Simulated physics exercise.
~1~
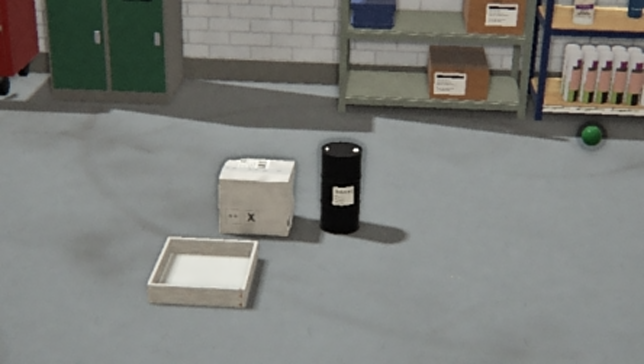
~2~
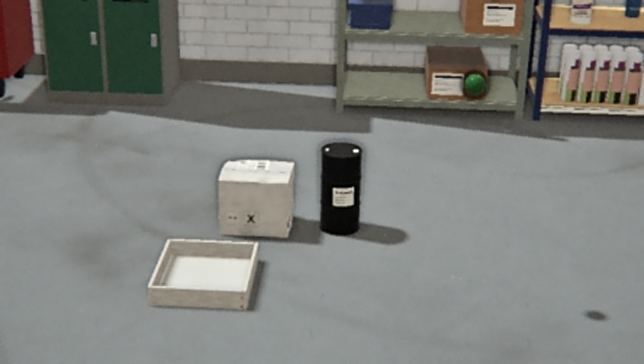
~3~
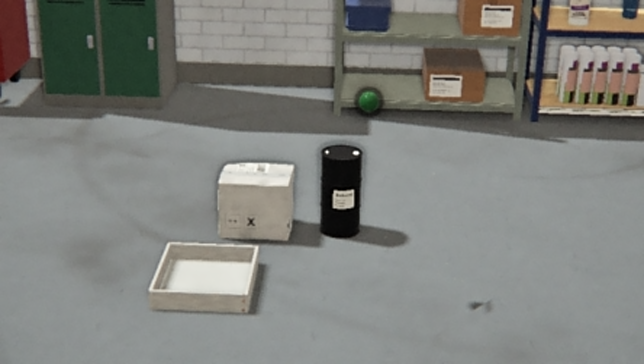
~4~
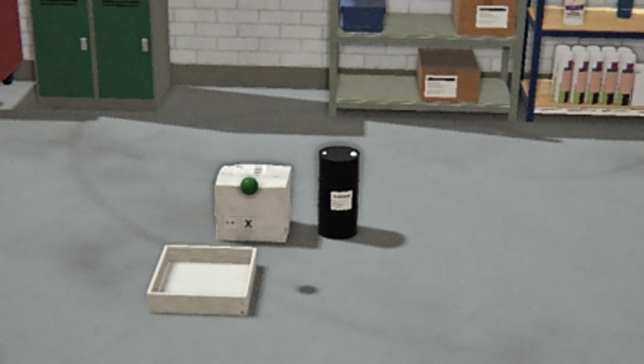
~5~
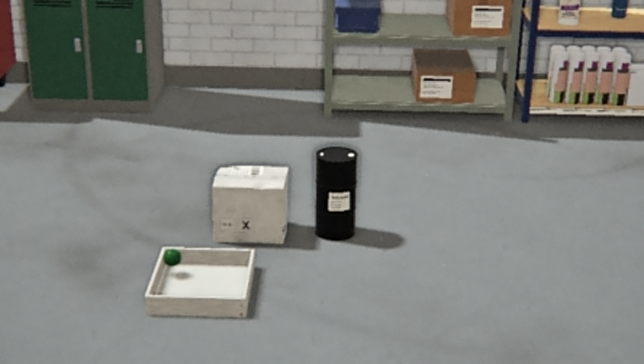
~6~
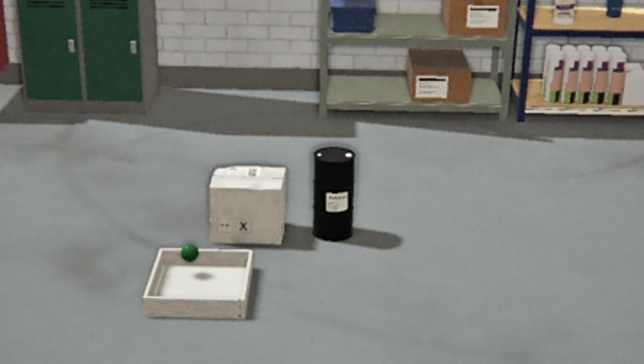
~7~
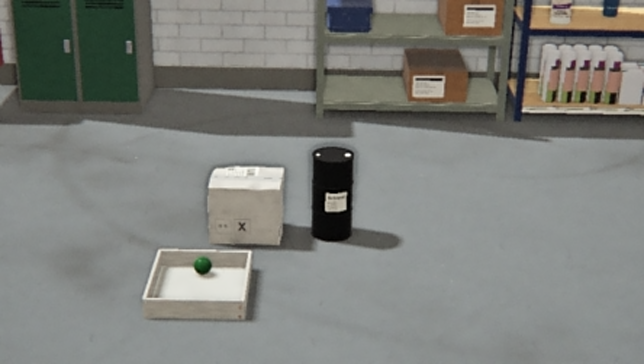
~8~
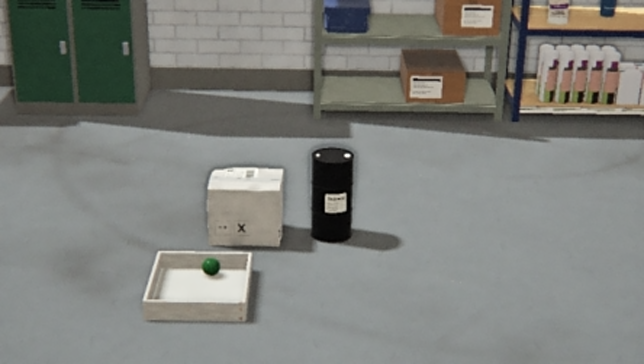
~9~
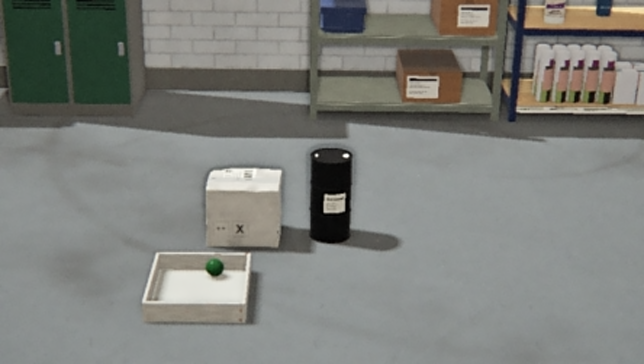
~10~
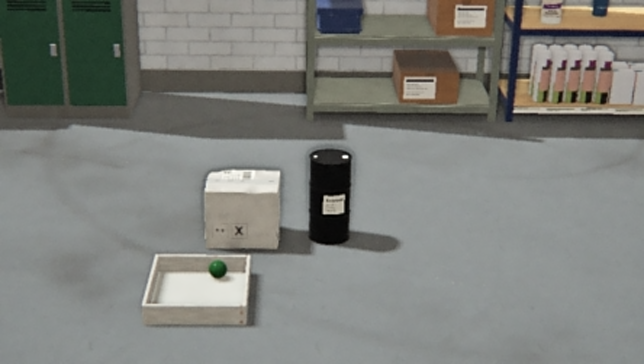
A white parcel and a black canister stood still on a garage floor as a green apple flew in from the right, dropped leftward into a shallow open box, bounced back to the right, and settled inside, leaving both bystanders untouched.
